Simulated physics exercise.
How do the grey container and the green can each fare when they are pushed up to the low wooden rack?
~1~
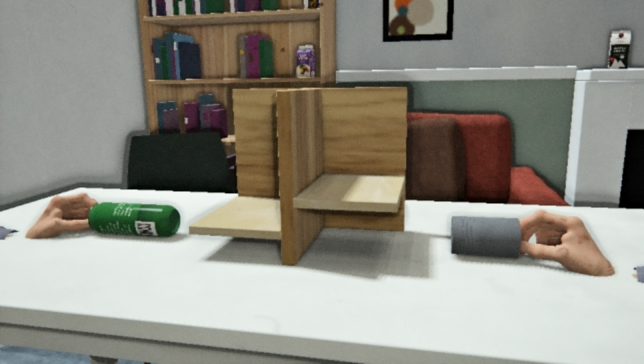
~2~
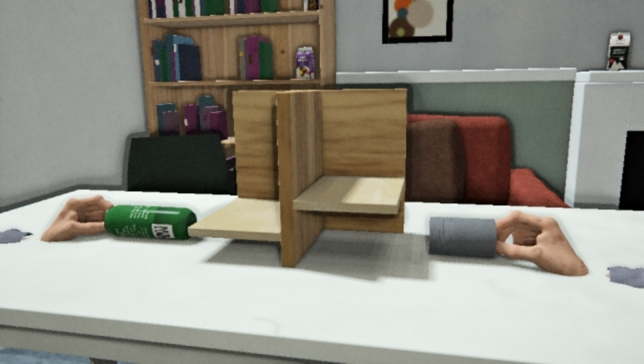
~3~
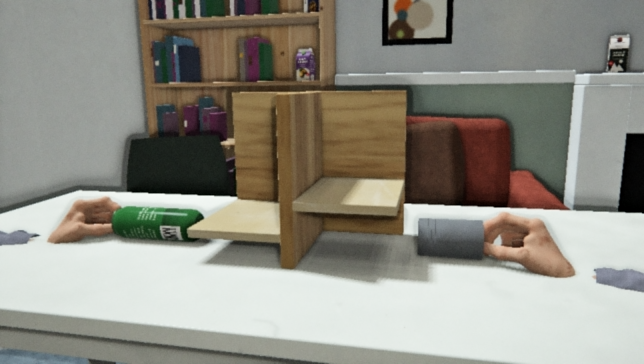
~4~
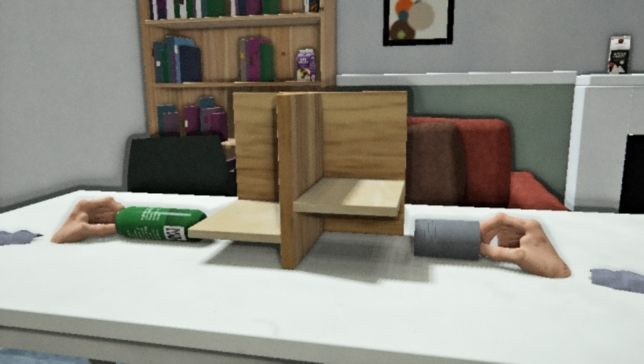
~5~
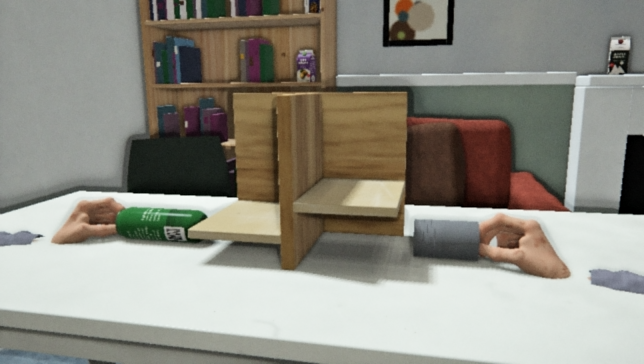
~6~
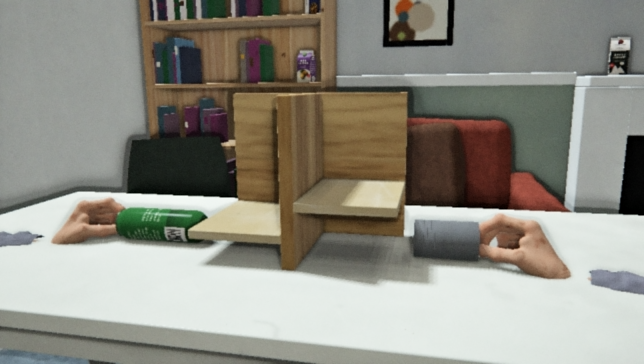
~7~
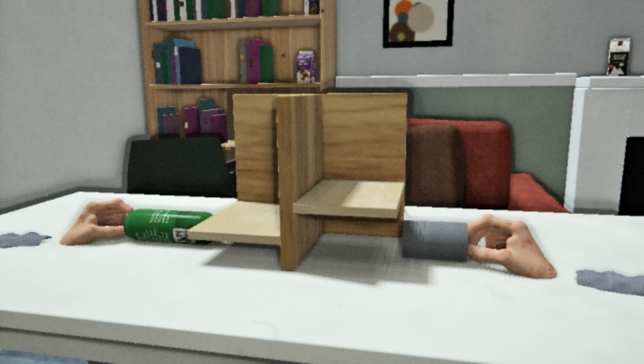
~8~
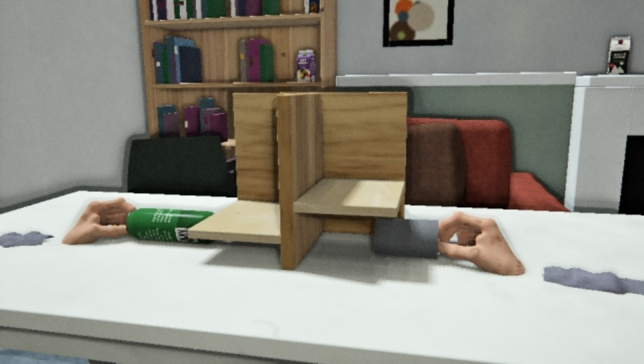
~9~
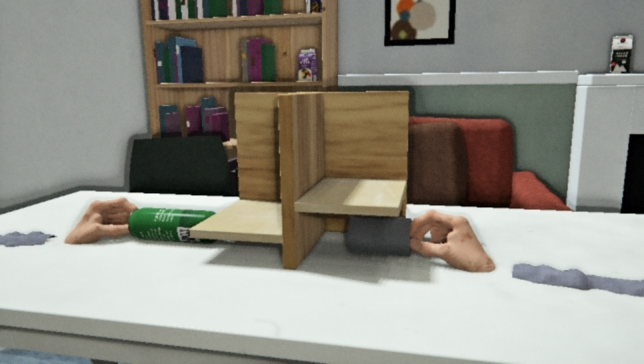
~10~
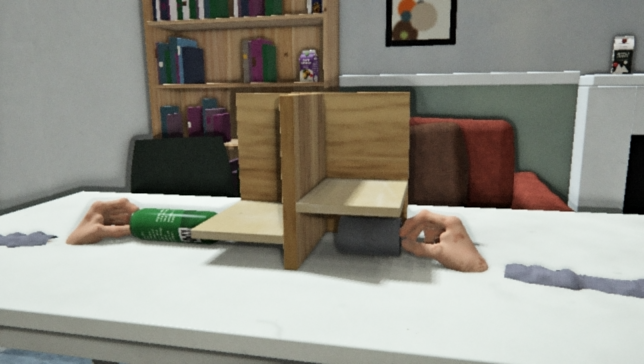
The grey container fits below the right-hand shelf and slides under it. The green can is too tall for the gap on the left, so it stops at the shelf.
